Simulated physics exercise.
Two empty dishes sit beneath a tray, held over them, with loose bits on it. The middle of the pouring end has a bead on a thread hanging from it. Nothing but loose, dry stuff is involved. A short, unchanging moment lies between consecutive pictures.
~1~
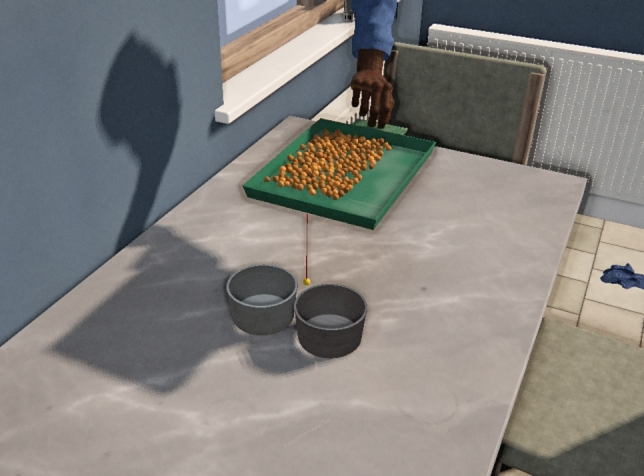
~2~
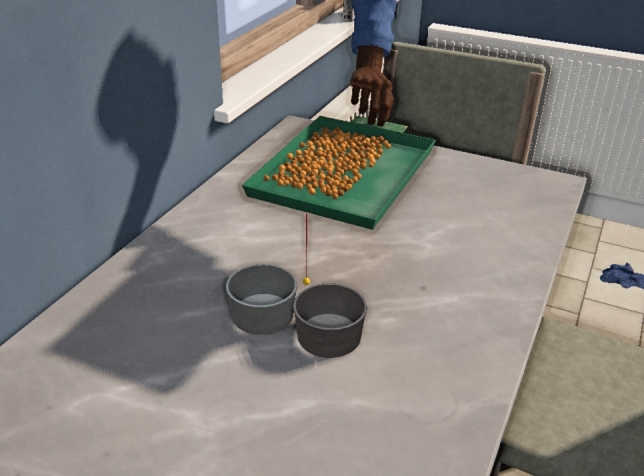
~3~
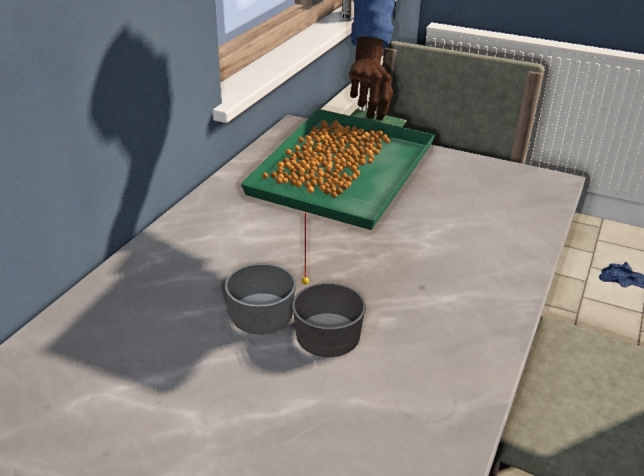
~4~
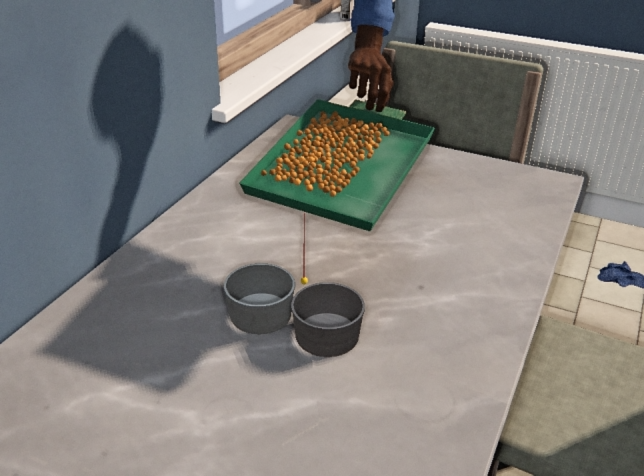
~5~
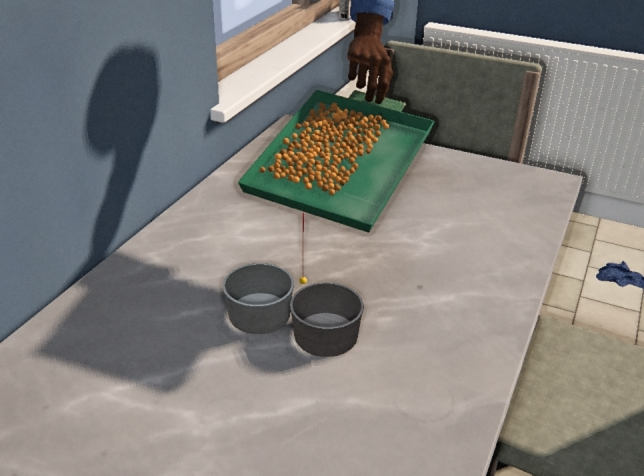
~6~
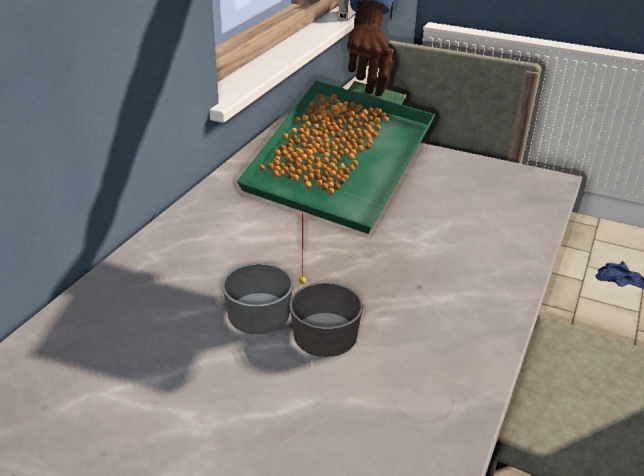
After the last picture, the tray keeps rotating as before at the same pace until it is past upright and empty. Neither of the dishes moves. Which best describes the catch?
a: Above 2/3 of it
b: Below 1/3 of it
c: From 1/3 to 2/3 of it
From 1/3 to 2/3 of it.
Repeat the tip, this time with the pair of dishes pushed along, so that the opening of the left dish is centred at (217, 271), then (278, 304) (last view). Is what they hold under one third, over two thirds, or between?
For the first spot it's less than a third, and for the next one it's above two thirds.
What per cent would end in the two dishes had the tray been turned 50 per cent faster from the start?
Close to 60 per cent.
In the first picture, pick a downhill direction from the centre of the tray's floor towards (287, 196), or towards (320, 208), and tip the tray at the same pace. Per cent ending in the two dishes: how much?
I'd expect around 80 in a hundred first and around 40 in a hundred second.
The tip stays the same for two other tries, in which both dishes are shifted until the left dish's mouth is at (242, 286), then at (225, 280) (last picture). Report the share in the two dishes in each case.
50 %, then 30 %.
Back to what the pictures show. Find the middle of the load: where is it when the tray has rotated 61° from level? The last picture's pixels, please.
Near (332, 195).
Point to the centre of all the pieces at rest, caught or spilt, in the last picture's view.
Roughly at pixel (326, 339).
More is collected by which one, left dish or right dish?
Winner noted as the right of the two.
Soon, tray tipped steeply; nearly all on the tray; a stray few outside both; a stray few in the air.
A while on, tray tipped past a quarter turn; most on the tray; a small part in the right dish; a small part outside both; a stray few in the air.
Towards the end, tray tipped past a quarter turn; about half in the right dish; a stray few in the left dish; about half outside both.
Finally, tray tipped past a quarter turn; about half in the right dish; a stray few in the left dish; about half outside both.
